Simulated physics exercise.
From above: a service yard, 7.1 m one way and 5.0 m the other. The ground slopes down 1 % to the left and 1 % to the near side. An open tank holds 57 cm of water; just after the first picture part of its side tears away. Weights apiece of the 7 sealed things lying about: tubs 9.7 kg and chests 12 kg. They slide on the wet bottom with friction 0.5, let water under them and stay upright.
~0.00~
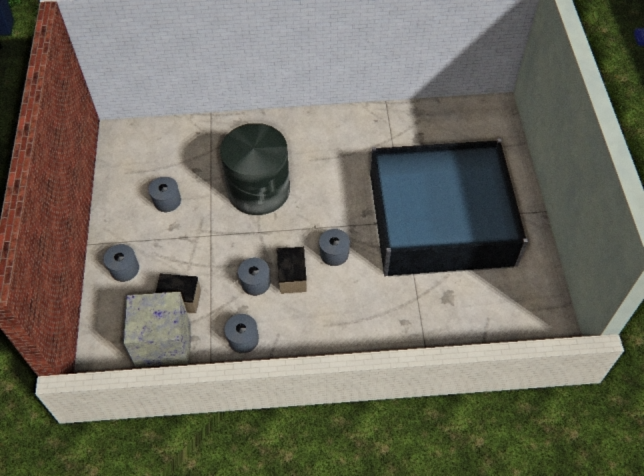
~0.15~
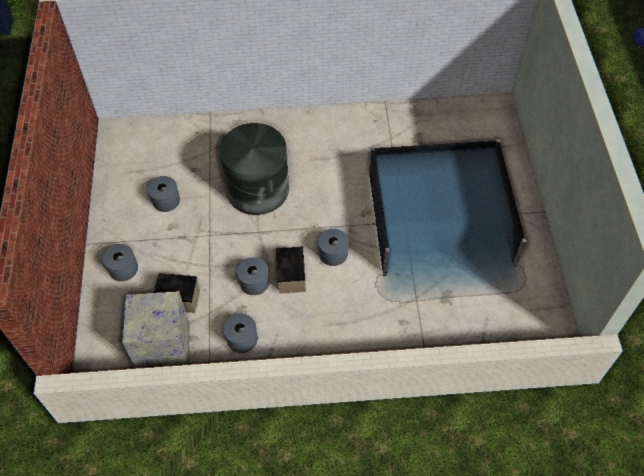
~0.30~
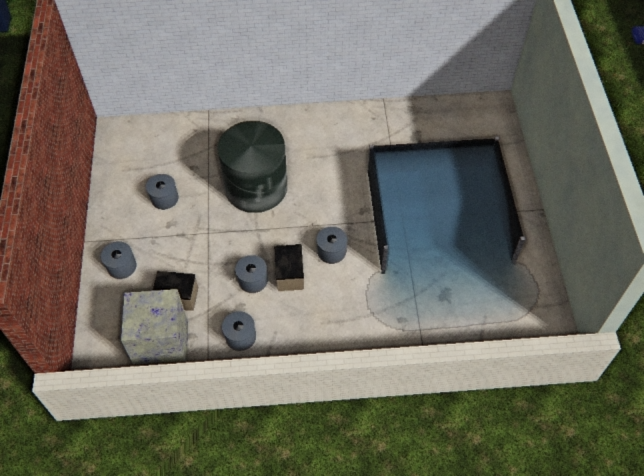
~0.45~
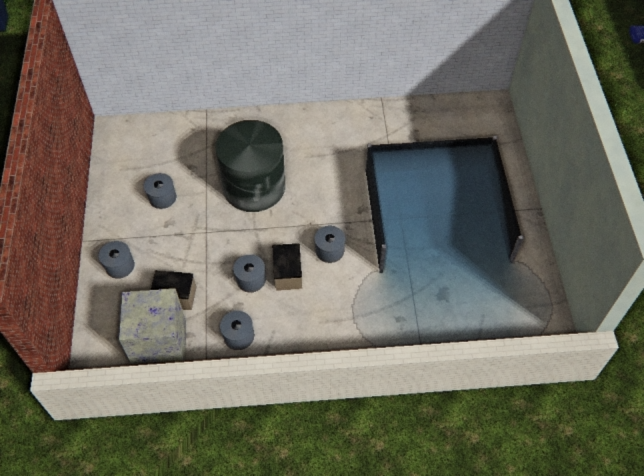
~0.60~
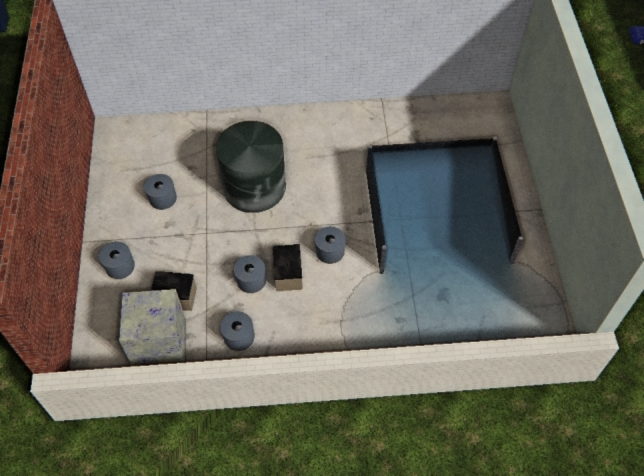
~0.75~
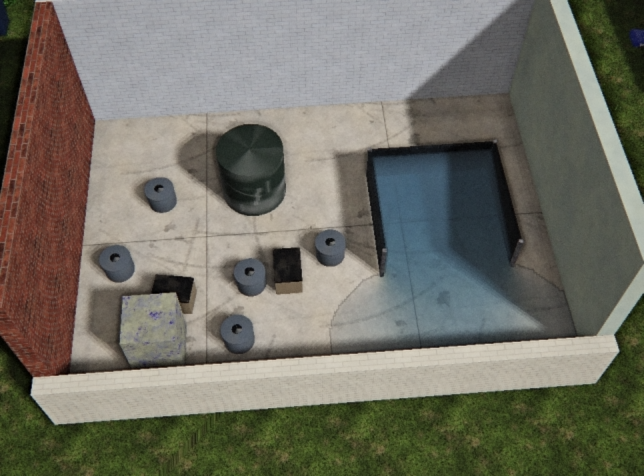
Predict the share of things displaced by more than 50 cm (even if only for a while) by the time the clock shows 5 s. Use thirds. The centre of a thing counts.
Share: At least two thirds.
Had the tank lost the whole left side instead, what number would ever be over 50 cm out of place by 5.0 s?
In that case 6 of them.
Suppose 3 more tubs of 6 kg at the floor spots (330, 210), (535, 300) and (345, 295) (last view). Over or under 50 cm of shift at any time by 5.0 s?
In turn: Short of it, over, less.
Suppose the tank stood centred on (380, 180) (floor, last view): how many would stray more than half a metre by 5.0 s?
In that case 6 of them.
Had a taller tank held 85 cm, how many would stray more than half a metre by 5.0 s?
Then 6.
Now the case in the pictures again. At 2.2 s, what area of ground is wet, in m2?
About 12 m2.
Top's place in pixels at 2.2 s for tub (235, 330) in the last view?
Around (201, 313).
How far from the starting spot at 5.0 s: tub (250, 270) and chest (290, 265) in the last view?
In turn: 80 cm, 80 cm.
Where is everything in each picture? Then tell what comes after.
The first picture shows a tub at (254, 271) rests on the ground; a tub at (241, 328), on the bottom; water covers 3.3 m2; 0 of 7 have shifted.
The second picture shows a tub at (253, 271), on the bottom; a tub at (240, 328) rests on the ground; 4.2 m2 under water; 0 of 7 have shifted.
The third picture shows a tub at (251, 268) rests on the ground; a tub at (239, 326) rests on the ground; 5.5 m2 under water; 0 of 7 have shifted.
The fourth picture shows a tub at (249, 268), on the bottom; a tub at (237, 325) rests on the ground; 7.0 m2 under water; 0 of 7 have shifted.
The fifth picture shows a tub at (250, 268) rests on the ground; a tub at (237, 326), on the bottom; water covers 7.7 m2; 0 of 7 have shifted.
The sixth picture shows a tub at (250, 271) rests on the ground; a tub at (237, 329) rests on the ground; water covers 8.2 m2; 0 of 7 have shifted.
After 1.1 s 0 of 7 are over 50 cm from their spots; 0 afloat.
After 2.2 s 1 of 7 are over 50 cm from their spots; 0 afloat.
After 3.5 s 2 of 7 are over 50 cm from their spots; 1 afloat.
After 5.0 s 5 of 7 are over 50 cm from their spots, and 5 have been at some point; 2 afloat.
